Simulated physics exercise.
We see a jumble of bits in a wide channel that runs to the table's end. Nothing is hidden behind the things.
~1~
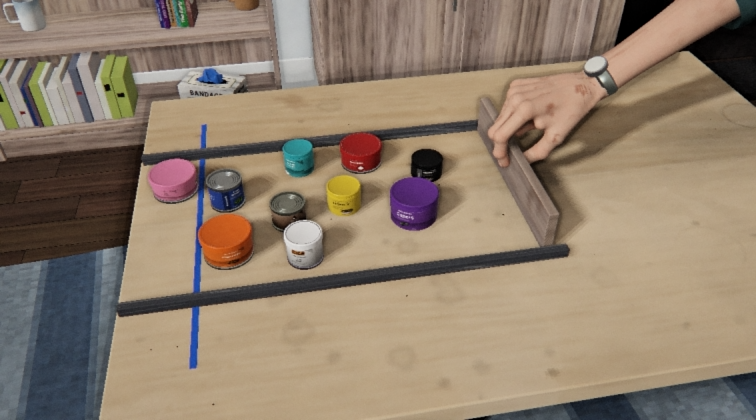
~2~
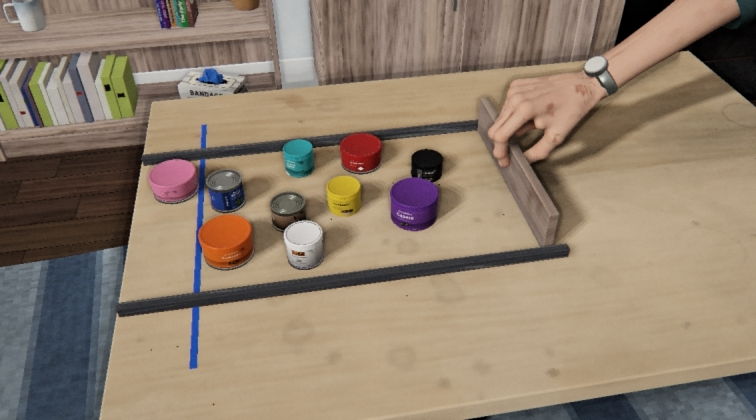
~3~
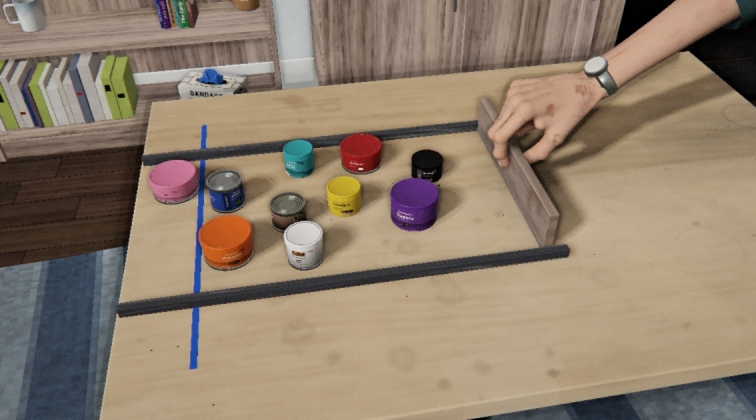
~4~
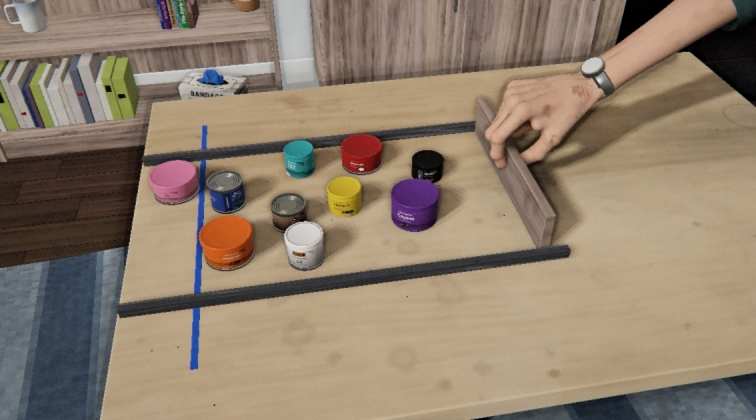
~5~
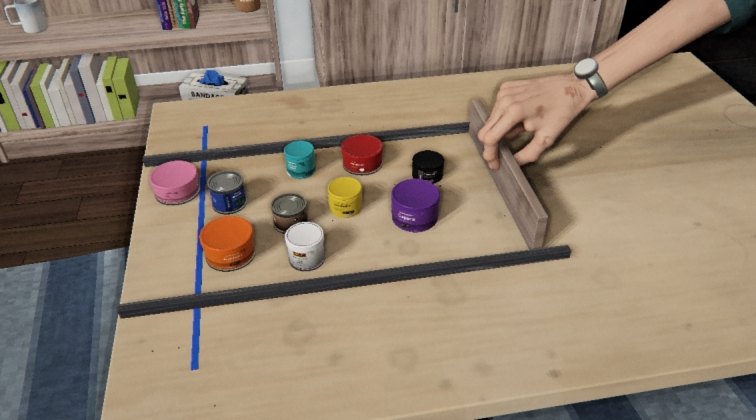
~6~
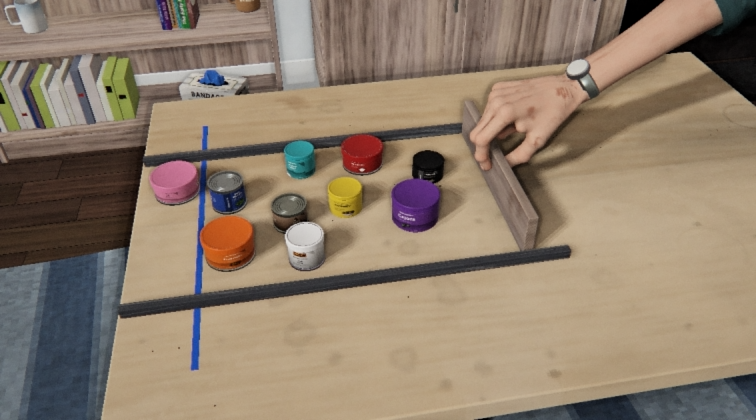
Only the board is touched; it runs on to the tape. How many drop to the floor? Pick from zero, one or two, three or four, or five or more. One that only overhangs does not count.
Here the number that fall off is one or two.
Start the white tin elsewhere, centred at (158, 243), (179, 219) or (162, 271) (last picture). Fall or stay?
The white tin holds on; tumbles off; comes down.
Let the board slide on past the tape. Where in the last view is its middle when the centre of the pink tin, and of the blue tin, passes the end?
Its middle is around (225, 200) and around (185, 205).
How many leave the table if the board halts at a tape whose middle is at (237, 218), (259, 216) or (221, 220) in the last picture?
In that order 0, 0 and 1.
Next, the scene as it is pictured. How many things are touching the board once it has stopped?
That makes 4.
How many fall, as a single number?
The count is 1.
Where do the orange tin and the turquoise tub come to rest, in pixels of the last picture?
The orange tin at (132, 267), the turquoise tub at (143, 173).
Early on, none off yet; pink tin at rest near (176, 183); blue tin at rest near (228, 192); orange tin at rest near (229, 243).
A while later, none off yet; pink tin at rest near (176, 183); blue tin at rest near (228, 192); orange tin moving near (222, 246).
Finally, the number that fall off is one or two; lost, pink tin.
